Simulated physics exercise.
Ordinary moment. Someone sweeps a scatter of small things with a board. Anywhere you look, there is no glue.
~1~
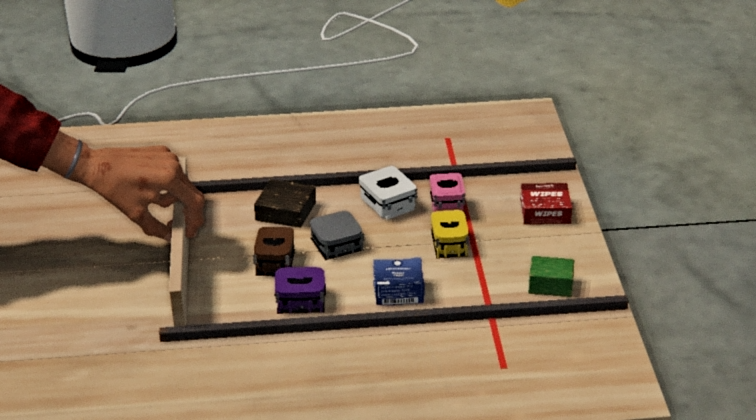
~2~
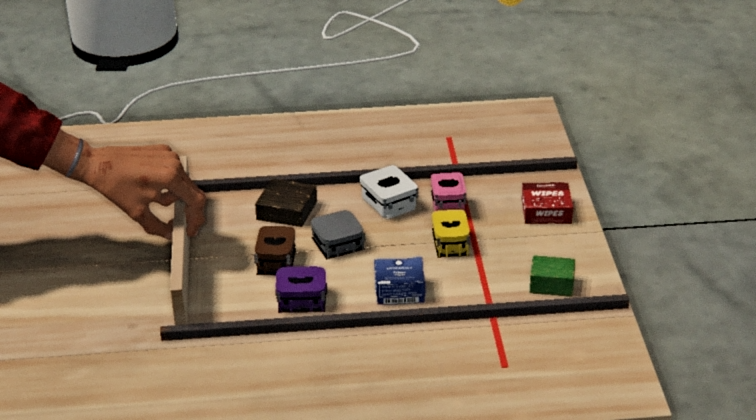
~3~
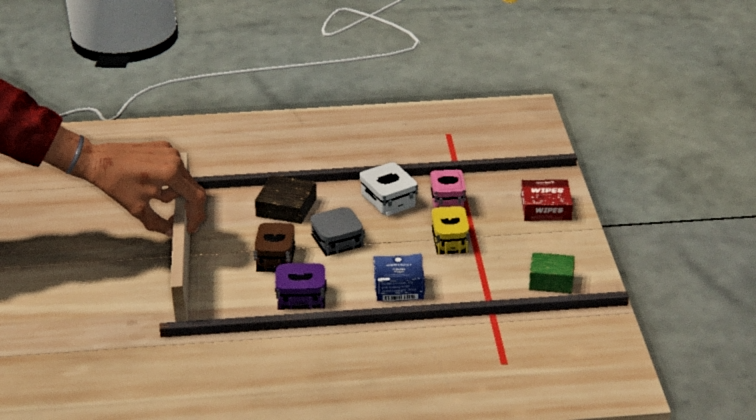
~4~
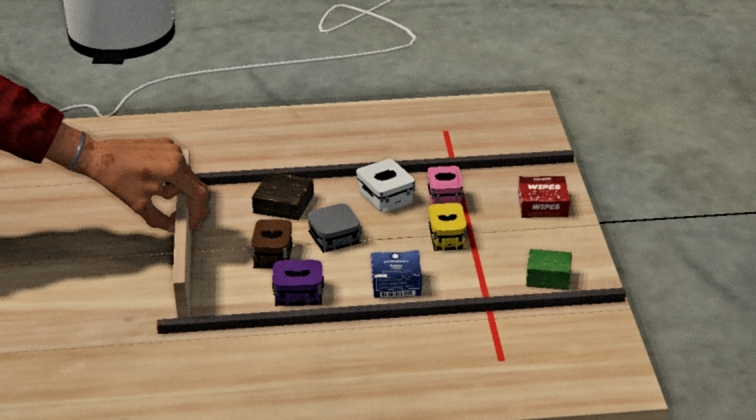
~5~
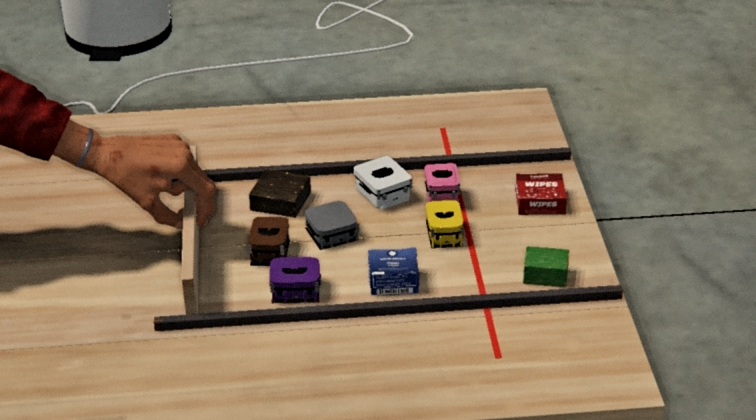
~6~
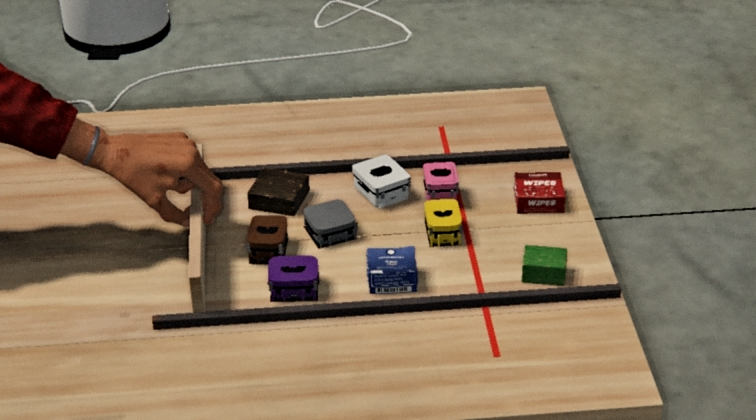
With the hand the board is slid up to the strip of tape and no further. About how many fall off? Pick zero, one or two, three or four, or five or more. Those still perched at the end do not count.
One or two fall off.
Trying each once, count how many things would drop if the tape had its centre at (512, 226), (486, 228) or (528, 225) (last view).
The three tries give 4, 2 and 6.
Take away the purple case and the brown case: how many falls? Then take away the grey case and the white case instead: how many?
That gives 1 in the first case, then 0 in the second.
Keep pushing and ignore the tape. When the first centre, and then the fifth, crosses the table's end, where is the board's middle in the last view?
For the first, roughly (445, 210); for the next, roughly (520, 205).
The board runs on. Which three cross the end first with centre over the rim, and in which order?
Red box, green block, pink case.
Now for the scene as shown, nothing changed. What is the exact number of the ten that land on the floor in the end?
1.
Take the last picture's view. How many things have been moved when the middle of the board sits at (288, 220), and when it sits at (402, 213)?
Counting first: 4, next 9.
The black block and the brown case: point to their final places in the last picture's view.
Final positions: Near (478, 174); near (485, 225).
Early on, none off yet; red box at rest near (539, 193); green block at rest near (545, 265); pink case at rest near (441, 185).
A while later, none off yet; red box at rest near (539, 193); green block at rest near (545, 265); pink case travelled about its own width near (483, 184).
Finally, the number that fall off is one or two; lost, red box.
